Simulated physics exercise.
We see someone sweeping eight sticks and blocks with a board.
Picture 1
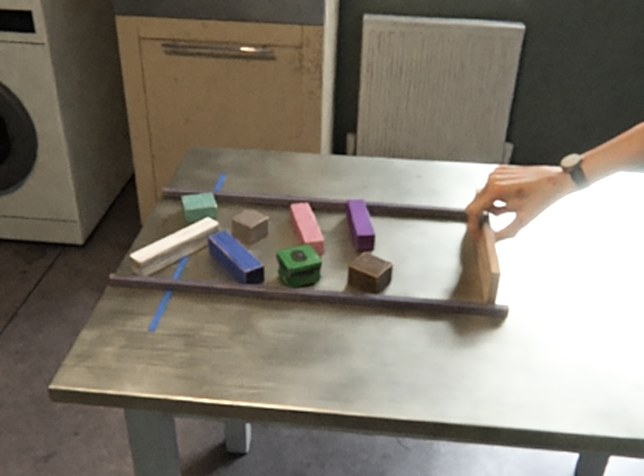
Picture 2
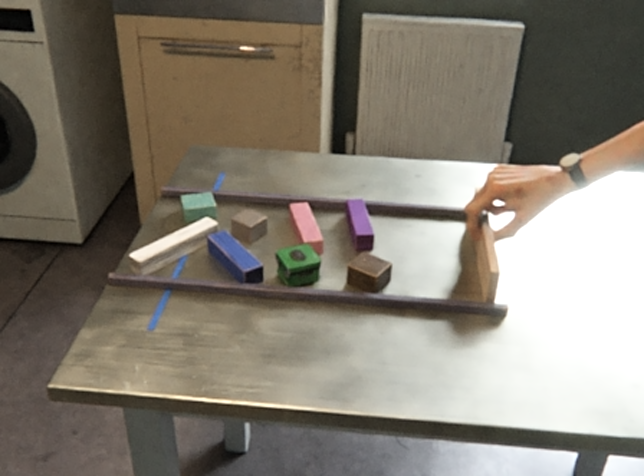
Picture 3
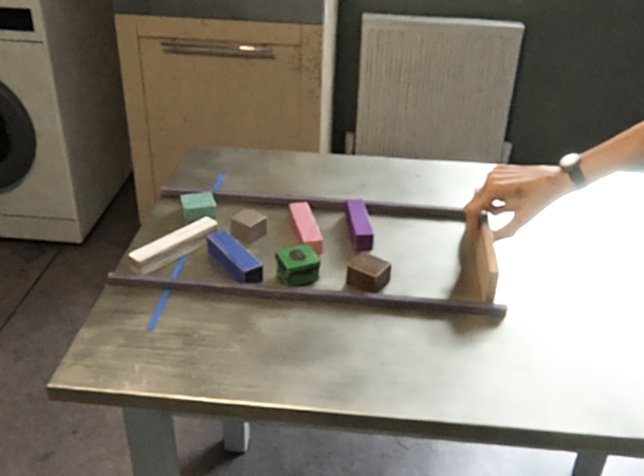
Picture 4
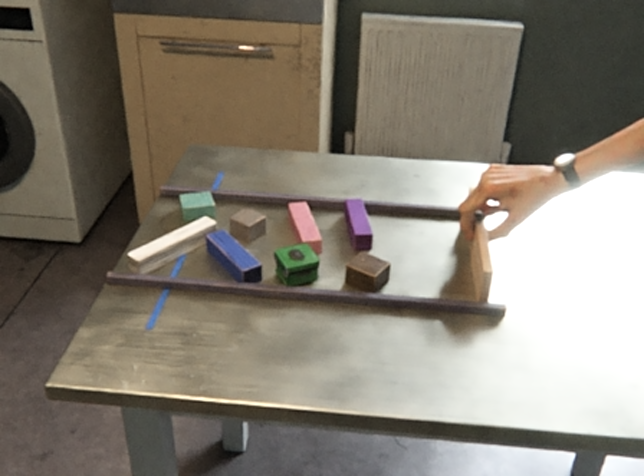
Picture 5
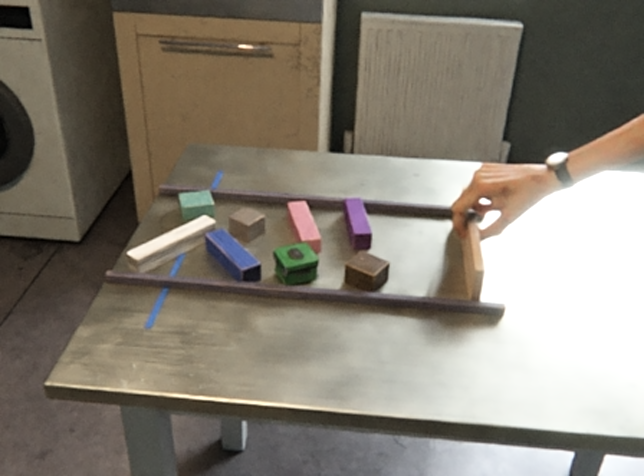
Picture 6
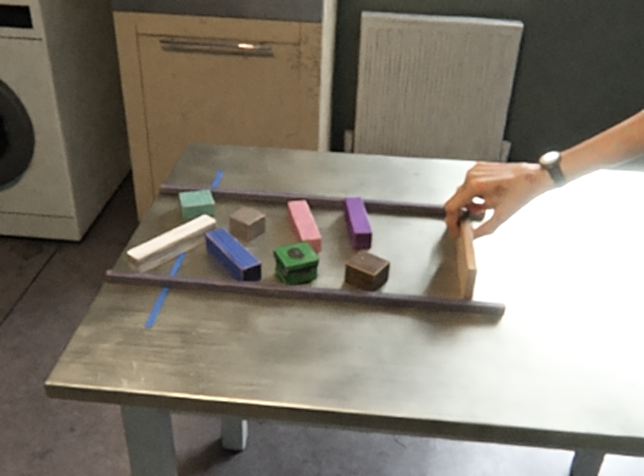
A hand slides an upright wooden board slightly left toward still, colourful sticks and blocks.
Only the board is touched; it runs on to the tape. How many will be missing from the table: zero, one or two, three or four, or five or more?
The number that fall off is one or two.
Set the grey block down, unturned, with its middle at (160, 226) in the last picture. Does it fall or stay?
Then it falls.
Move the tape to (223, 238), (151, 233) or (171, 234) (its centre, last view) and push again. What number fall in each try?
It would be 0, 6 and 5.
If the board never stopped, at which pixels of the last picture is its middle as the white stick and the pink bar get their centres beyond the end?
For the white stick at (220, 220), for the pink bar at (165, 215).
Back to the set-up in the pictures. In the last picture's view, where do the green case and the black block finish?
Near (131, 246) and (158, 260).
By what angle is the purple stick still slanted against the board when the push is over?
About 0°.
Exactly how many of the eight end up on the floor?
Fallen: 2.
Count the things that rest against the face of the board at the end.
The number is 2.
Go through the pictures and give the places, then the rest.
The first frame shows white stick (177, 247); turquoise block (199, 208); blue stick (236, 259); board (485, 243); tape (194, 239).
The second frame shows turquoise block (198, 207); green case (299, 266).
The third frame shows blue stick (234, 258); board (483, 242).
The fourth frame shows white stick (174, 246); purple stick (358, 223).
The fifth frame shows turquoise block (196, 205); grey block (247, 224).
The sixth frame shows white stick (174, 244); turquoise block (197, 205); blue stick (233, 256); board (464, 239); tape (191, 236).
Early on, none off yet; white stick at rest near (174, 244); turquoise block at rest near (197, 205); blue stick at rest near (233, 256).
A while later, none off yet; white stick at rest near (172, 243); turquoise block at rest near (197, 205); blue stick travelled a little near (212, 254).
Further along, none off yet; white stick travelled a little near (139, 235); turquoise block travelled a little near (187, 203); blue stick travelled about its own width near (150, 244).
Finally, the number that fall off is one or two; lost, blue stick and white stick.
